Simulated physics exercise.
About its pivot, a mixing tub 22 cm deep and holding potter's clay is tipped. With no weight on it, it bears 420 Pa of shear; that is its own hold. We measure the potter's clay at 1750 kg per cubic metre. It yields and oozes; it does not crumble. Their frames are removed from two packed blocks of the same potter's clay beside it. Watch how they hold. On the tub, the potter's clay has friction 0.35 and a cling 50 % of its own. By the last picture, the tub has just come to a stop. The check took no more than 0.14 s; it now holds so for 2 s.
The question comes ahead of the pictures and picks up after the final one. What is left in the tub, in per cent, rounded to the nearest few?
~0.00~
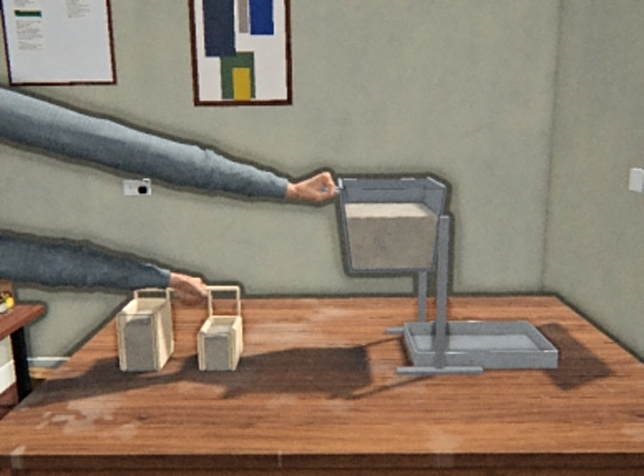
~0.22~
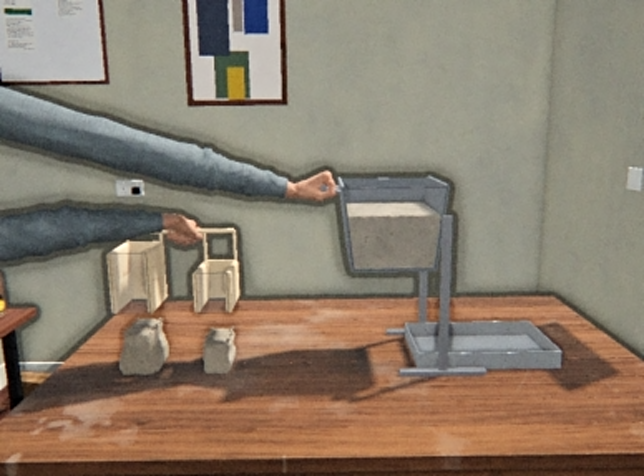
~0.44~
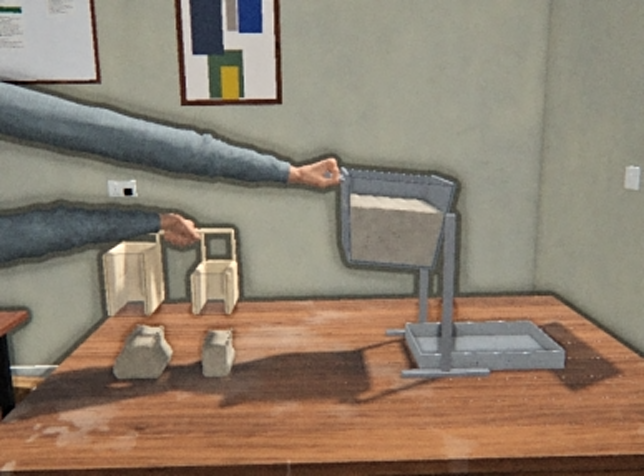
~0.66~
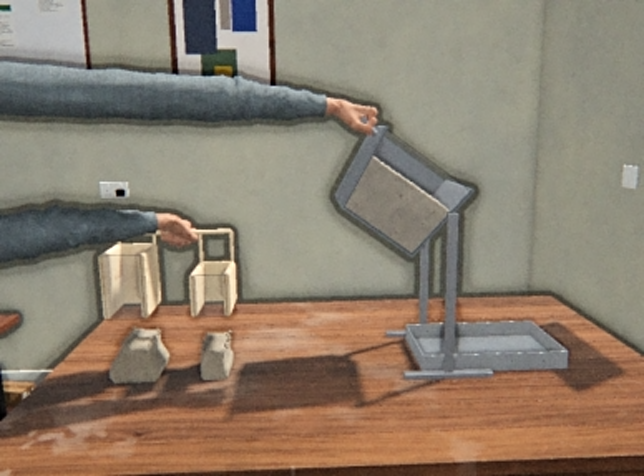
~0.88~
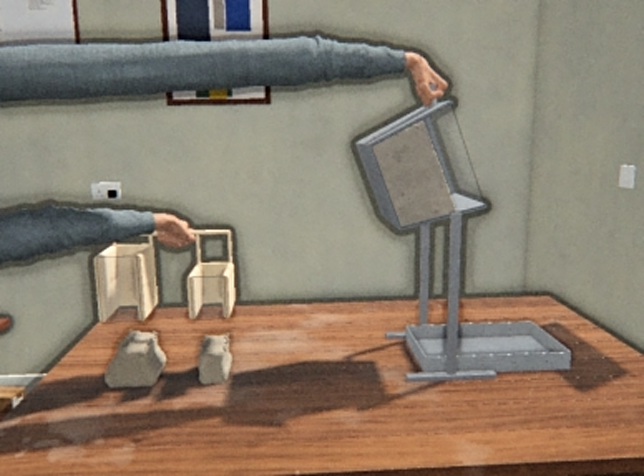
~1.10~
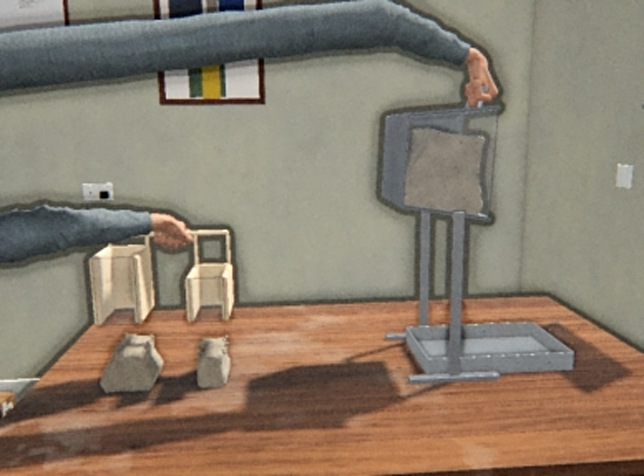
Around 44 in every hundred.
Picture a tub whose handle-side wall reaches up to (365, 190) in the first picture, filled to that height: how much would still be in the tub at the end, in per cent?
Then near 65 % stays in the tub.
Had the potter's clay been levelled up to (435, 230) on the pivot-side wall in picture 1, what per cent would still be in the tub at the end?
Then about 55 %.
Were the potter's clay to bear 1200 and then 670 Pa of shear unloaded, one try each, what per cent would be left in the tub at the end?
First 45 %, second 50 %.
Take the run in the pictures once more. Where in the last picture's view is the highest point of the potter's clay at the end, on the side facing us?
I'd say it peaks at roughly (425, 176) in the last picture.
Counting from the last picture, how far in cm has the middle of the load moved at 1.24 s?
The distance comes to some 7 cm.
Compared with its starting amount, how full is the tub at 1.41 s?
Some 45 per cent.
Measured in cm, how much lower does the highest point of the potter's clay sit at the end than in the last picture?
About 11 cm.
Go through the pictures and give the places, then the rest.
In the first frame, handle-side rim at (343, 189), tilt 0 degrees; crest of the potter's clay at (399, 216); block heights 14 cm, 9.3 cm (left to right).
In the second frame, handle-side rim at (345, 188), tilt 0 degrees; crest of the potter's clay at (402, 215); block heights 12 cm, 9.2 cm (left to right).
In the third frame, handle-side rim at (350, 176), tilt 6 degrees; crest of the potter's clay at (356, 206); block heights 11 cm, 9.2 cm (left to right).
In the fourth frame, handle-side rim at (388, 129), tilt 36 degrees; crest of the potter's clay at (376, 159); block heights 11 cm, 9.2 cm (left to right).
In the fifth frame, handle-side rim at (452, 104), tilt 70 degrees; crest of the potter's clay at (424, 123); block heights 11 cm, 9.2 cm (left to right).
In the sixth frame, handle-side rim at (499, 109), tilt 93 degrees; crest of the potter's clay at (436, 130); block heights 11 cm, 9.2 cm (left to right).
After 1.24 s, the tub is at 93 degrees and holds 75 %.
After 1.41 s, the tub is at 93 degrees and holds 47 %.
After 1.58 s, the tub is at 93 degrees and holds 45 %.
After 1.75 s, the tub is at 93 degrees and holds 44 %.
After 3.10 s, the tub is at 93 degrees and holds 44 %.
